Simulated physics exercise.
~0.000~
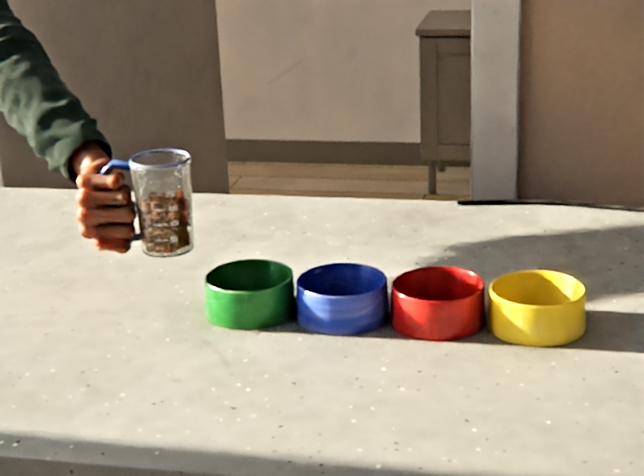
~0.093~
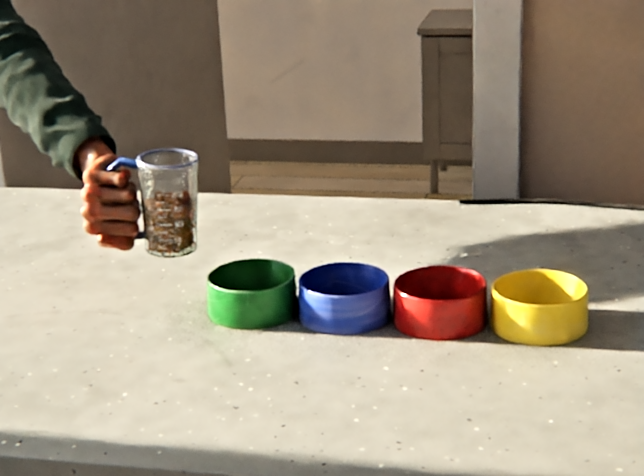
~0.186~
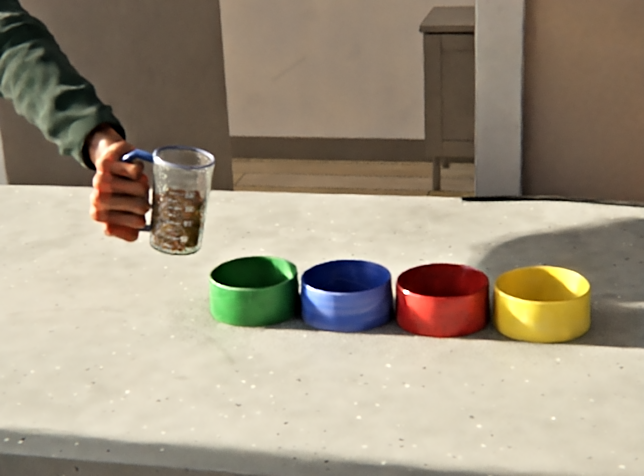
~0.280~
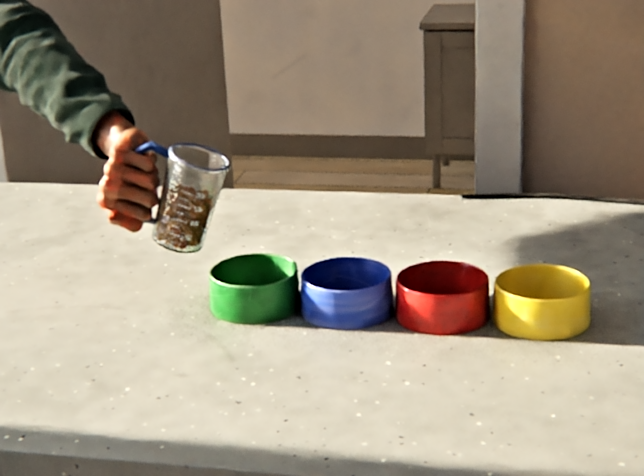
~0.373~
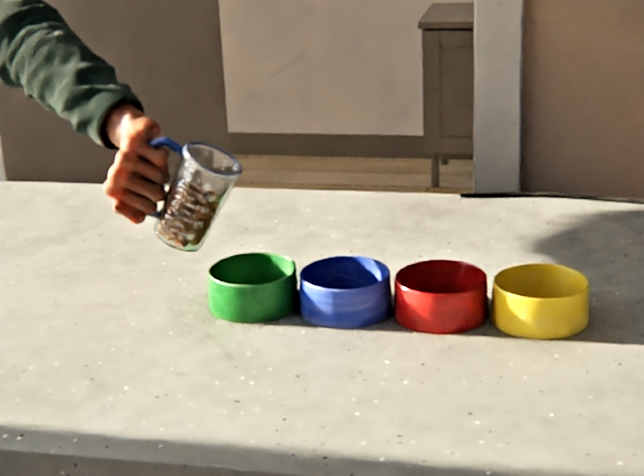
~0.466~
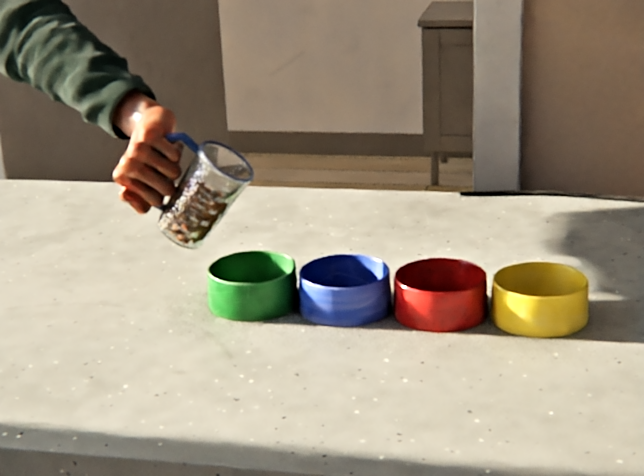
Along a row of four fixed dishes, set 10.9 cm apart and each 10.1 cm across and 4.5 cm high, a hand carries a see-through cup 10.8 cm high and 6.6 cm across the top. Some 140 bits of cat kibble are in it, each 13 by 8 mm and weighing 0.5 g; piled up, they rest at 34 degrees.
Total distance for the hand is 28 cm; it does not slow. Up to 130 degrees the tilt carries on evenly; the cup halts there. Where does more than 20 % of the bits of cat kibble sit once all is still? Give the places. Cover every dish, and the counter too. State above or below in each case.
In each case: Red below, blue above, green below, yellow below, counter below.
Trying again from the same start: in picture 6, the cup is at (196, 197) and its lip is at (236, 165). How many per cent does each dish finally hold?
Red: 80 / blue: 10 / green: 0 / yellow: 0.
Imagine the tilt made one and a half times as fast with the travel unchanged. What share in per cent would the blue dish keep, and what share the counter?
Result - blue: 90; counter: 10.
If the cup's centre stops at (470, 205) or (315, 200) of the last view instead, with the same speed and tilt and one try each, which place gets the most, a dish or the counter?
On the first run most goes to blue, and on the second to blue.
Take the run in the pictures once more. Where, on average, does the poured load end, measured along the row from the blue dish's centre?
Roughly 1 cm away, on the larger-x side.
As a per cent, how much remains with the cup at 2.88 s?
About 0 percent of the load.
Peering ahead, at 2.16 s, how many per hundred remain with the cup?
It comes to about 0 percent.
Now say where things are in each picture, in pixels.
Cup at (164, 204), tilt 0 degrees, lip at (188, 160), moved 0.0 cm; middle of the pieces at (163, 216); green dish at (249, 275); blue dish at (342, 280); red dish at (438, 284); yellow dish at (537, 289), in the first frame.
Cup at (170, 204), tilt 3 degrees, lip at (196, 161), moved 0.4 cm; middle of the pieces at (167, 215), in the second frame.
Cup at (180, 201), tilt 11 degrees, lip at (212, 163), moved 1.4 cm; middle of the pieces at (176, 213), in the third frame.
Cup at (188, 199), tilt 20 degrees, lip at (227, 167), moved 2.4 cm; middle of the pieces at (183, 209), in the fourth frame.
Cup at (195, 198), tilt 28 degrees, lip at (239, 173), moved 3.4 cm; middle of the pieces at (188, 207), in the fifth frame.
Cup at (203, 197), tilt 36 degrees, lip at (251, 178), moved 4.4 cm; middle of the pieces at (195, 205); green dish at (252, 267); blue dish at (344, 271); red dish at (440, 275); yellow dish at (540, 280). The cup turns about 90 degrees a second and travels 11 cm a second, in the sixth frame.
Then, at 1.48 s, tilt 127 degrees; cup holds 75 %, blue 25 %.
After 2.16 s, tilt 130 degrees; cup holds 0 %, blue 100 %.
After 2.88 s, tilt 130 degrees; cup holds 0 %, blue 100 %.
By 3.2 s all is still; red 0 %, blue 100 %, green 0 %, yellow 0 %, counter 0 %.
